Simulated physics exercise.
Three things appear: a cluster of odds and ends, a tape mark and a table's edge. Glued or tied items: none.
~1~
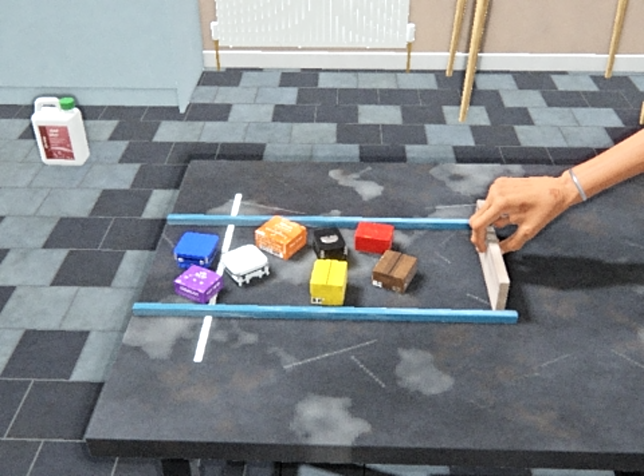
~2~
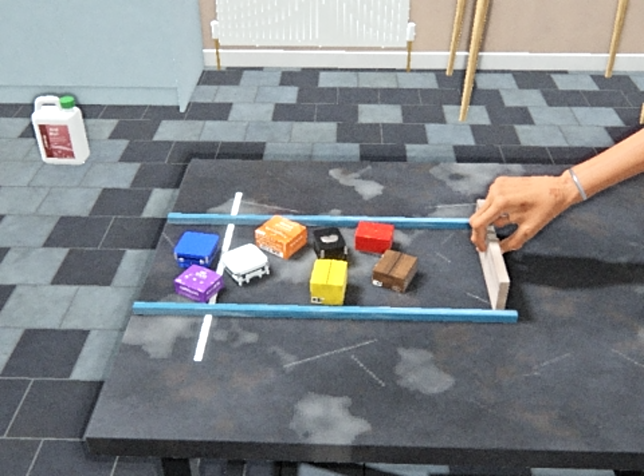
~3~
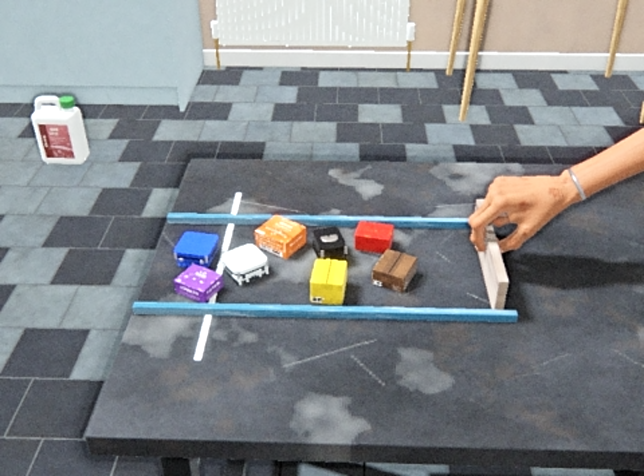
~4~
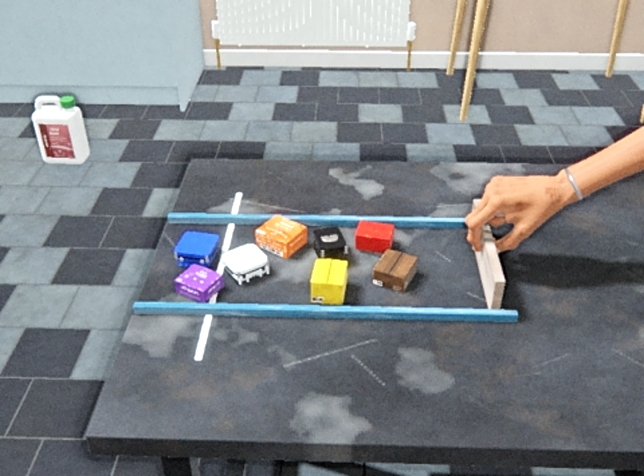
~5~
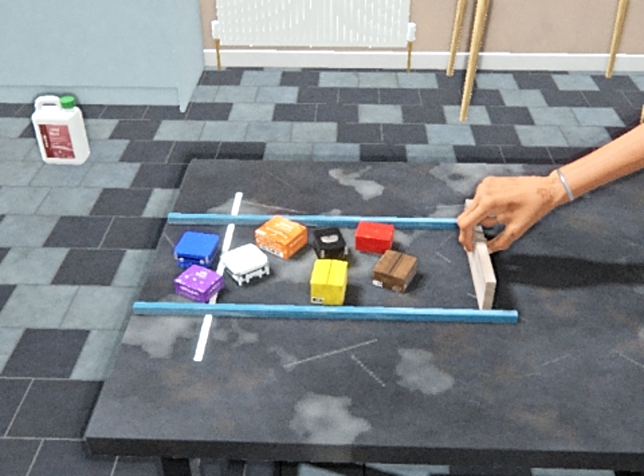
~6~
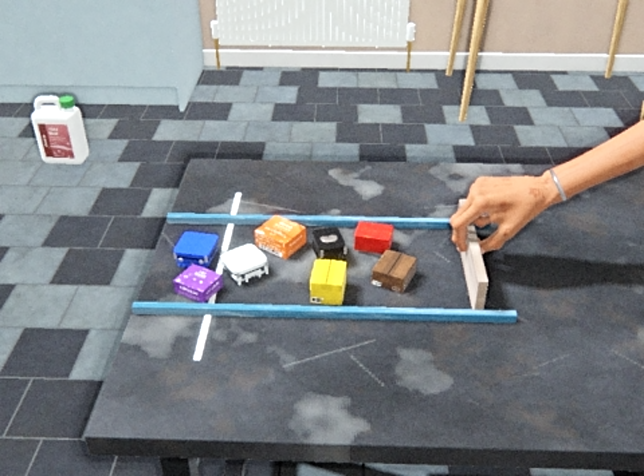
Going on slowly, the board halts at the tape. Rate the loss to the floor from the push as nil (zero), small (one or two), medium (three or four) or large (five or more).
The loss is small.
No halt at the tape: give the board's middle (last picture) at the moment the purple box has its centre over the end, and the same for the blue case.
The middle is at (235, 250) when it's the purple box, and at (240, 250) when it's the blue case.
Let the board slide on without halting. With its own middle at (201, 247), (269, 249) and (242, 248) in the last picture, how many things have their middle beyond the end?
That makes 4, 0, 0.
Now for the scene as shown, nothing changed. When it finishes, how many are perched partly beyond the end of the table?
That comes to 2 of them.
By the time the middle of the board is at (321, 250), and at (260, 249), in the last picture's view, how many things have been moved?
Up to then 5, and up to the other point 8.
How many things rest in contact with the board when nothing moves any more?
That number would be 2.
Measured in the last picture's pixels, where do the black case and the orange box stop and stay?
The black case stops around (181, 249); the orange box around (167, 230).
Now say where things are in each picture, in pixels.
In the first frame, blue case (197, 251); purple box (199, 284); white case (245, 265); board (490, 254); tape (222, 265).
In the second frame, purple box (199, 284); red block (374, 237).
In the third frame, white case (245, 265); brown box (395, 271).
In the fourth frame, blue case (198, 251); yellow box (329, 281).
In the fifth frame, purple box (199, 284); orange box (281, 237).
In the sixth frame, blue case (197, 251); purple box (198, 284); white case (245, 265); board (471, 253); tape (221, 264).
Soon after, none off yet; blue case at rest near (197, 251); purple box at rest near (198, 284); white case at rest near (245, 265).
After that, none off yet; blue case displaced about its own width near (170, 248); purple box displaced about its own width near (161, 287); white case displaced about its own width near (191, 265).
In the end, the number that fall off is one or two; gone, purple box and blue case.
